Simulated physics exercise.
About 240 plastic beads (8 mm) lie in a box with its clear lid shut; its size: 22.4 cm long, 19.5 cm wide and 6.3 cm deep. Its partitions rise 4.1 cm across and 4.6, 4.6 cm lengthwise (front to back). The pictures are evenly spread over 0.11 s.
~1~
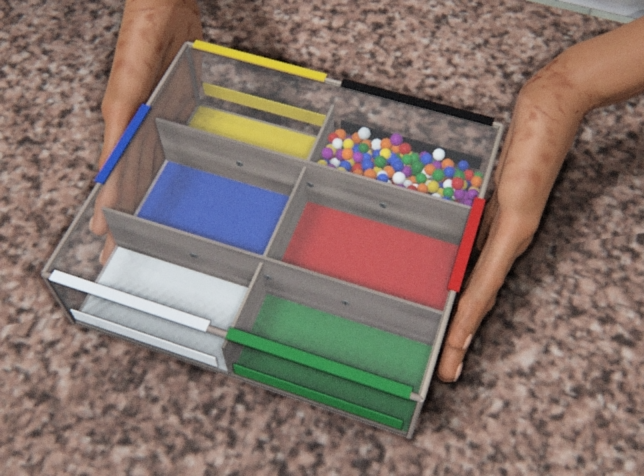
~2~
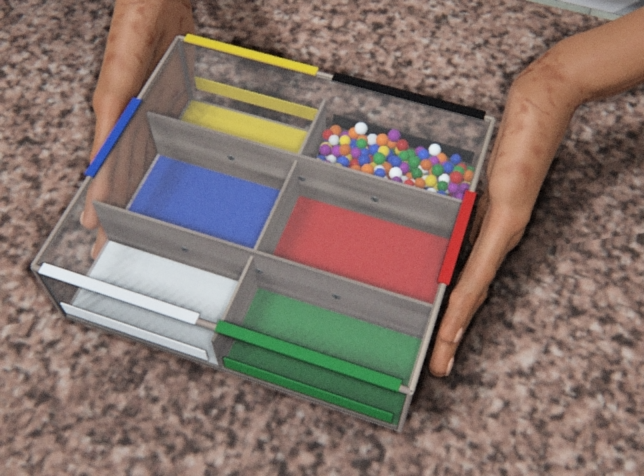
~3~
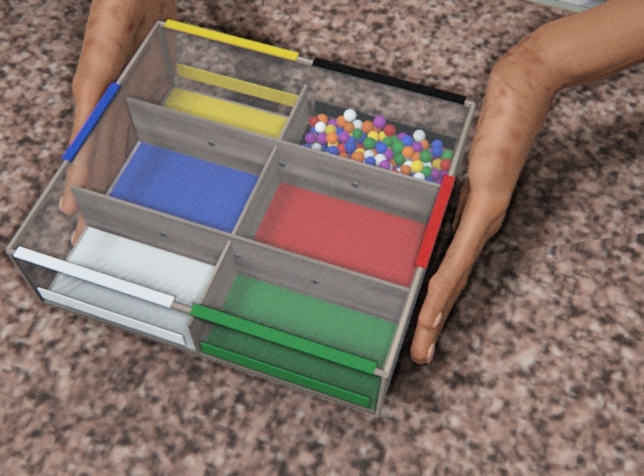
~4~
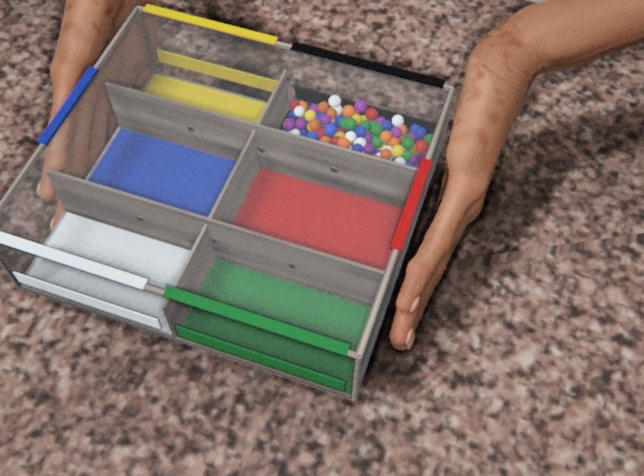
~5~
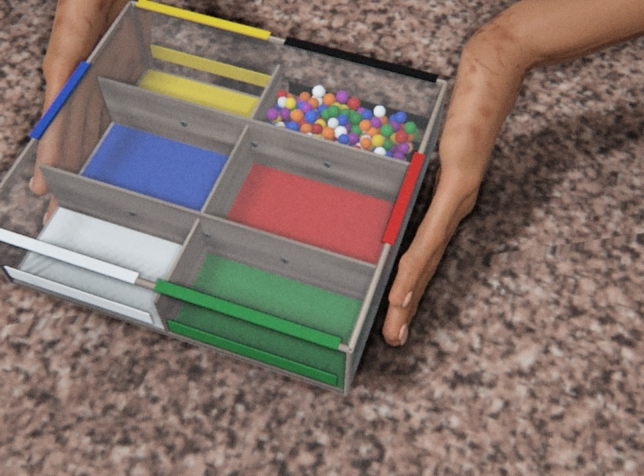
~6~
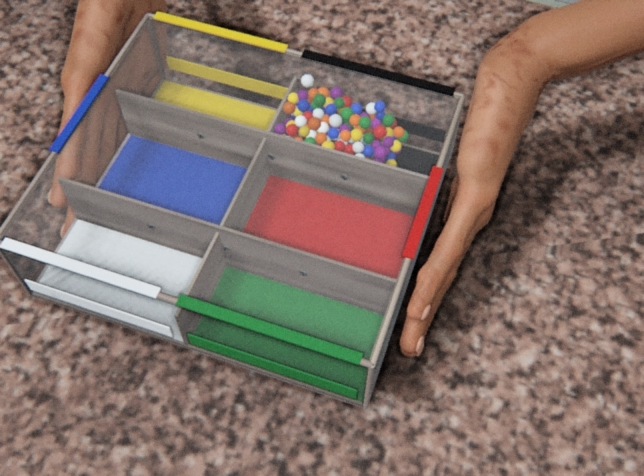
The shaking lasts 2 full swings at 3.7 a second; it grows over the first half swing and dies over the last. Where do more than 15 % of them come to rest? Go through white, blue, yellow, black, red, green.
White no, blue no, yellow yes, black yes, red no, green no.
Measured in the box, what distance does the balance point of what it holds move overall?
Some 5.0 cm.
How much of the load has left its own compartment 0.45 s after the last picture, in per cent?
About 30 per cent.
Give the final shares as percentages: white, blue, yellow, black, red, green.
White 0, blue 5, yellow 20, black 70, red 0, green 0.
Then, 0.18 s after the last picture, tilt 0 degrees; yellow 10 %, black 85 %, red 5 %; middle of all pieces near (377, 153).
Then, 0.32 s after the last picture, tilt 0 degrees; blue 5 %, yellow 20 %, black 70 %; middle of all pieces near (363, 183).
Then, 0.45 s after the last picture, tilt 0 degrees; blue 5 %, yellow 20 %, black 70 %, red 5 %; middle of all pieces near (362, 168).
Then, 0.58 s after the last picture, tilt 0 degrees; blue 5 %, yellow 20 %, black 70 %; middle of all pieces near (325, 165).
In the end, white 0 %, blue 5 %, yellow 20 %, black 70 %, red 0 %, green 0 %.
